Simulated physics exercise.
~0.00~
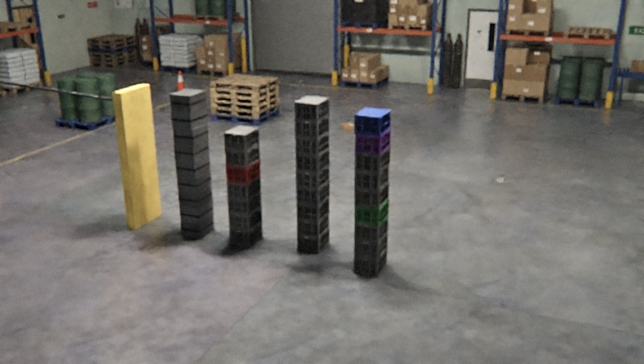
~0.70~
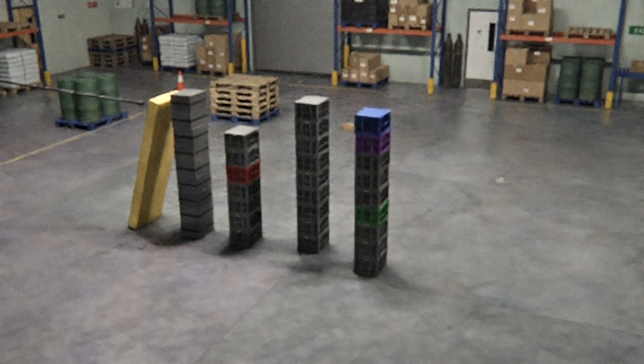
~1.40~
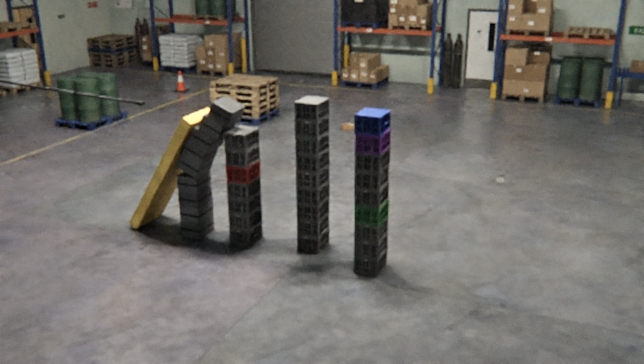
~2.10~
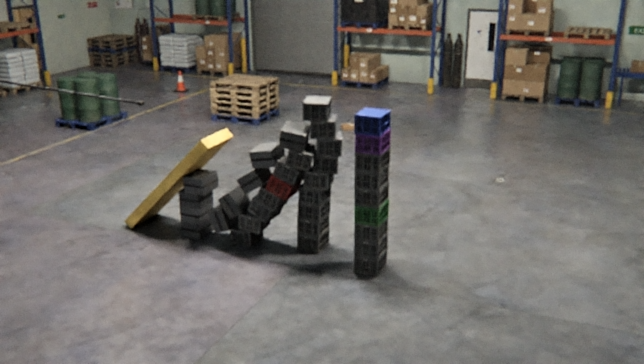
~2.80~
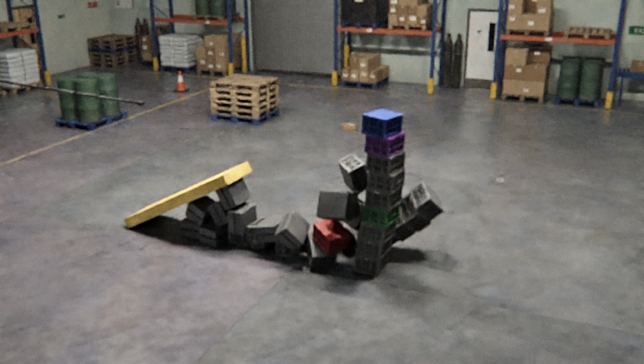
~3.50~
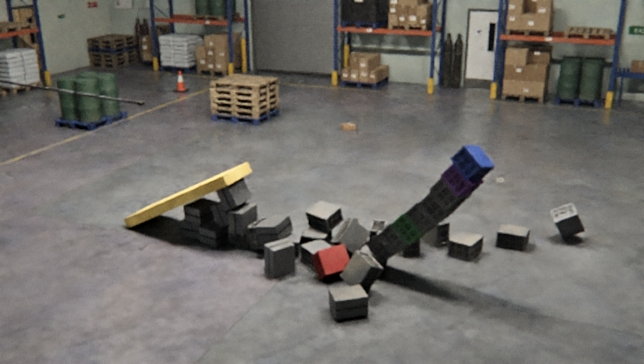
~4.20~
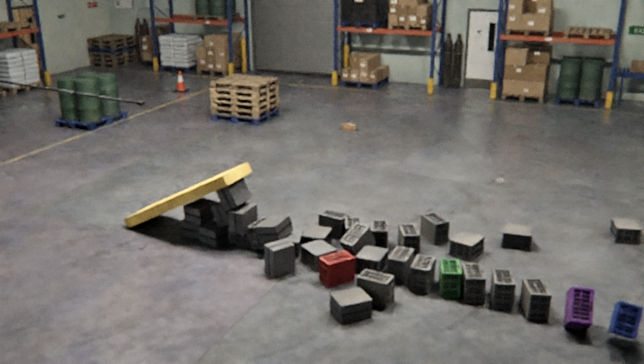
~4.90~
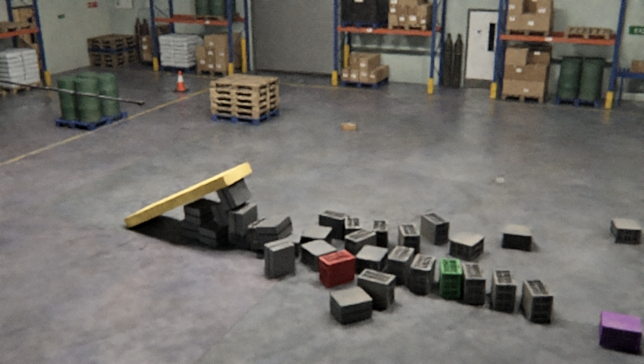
Yellow board tipping right into a row of stacked crates, toppling the stacks in turn and scattering crates across a warehouse floor.
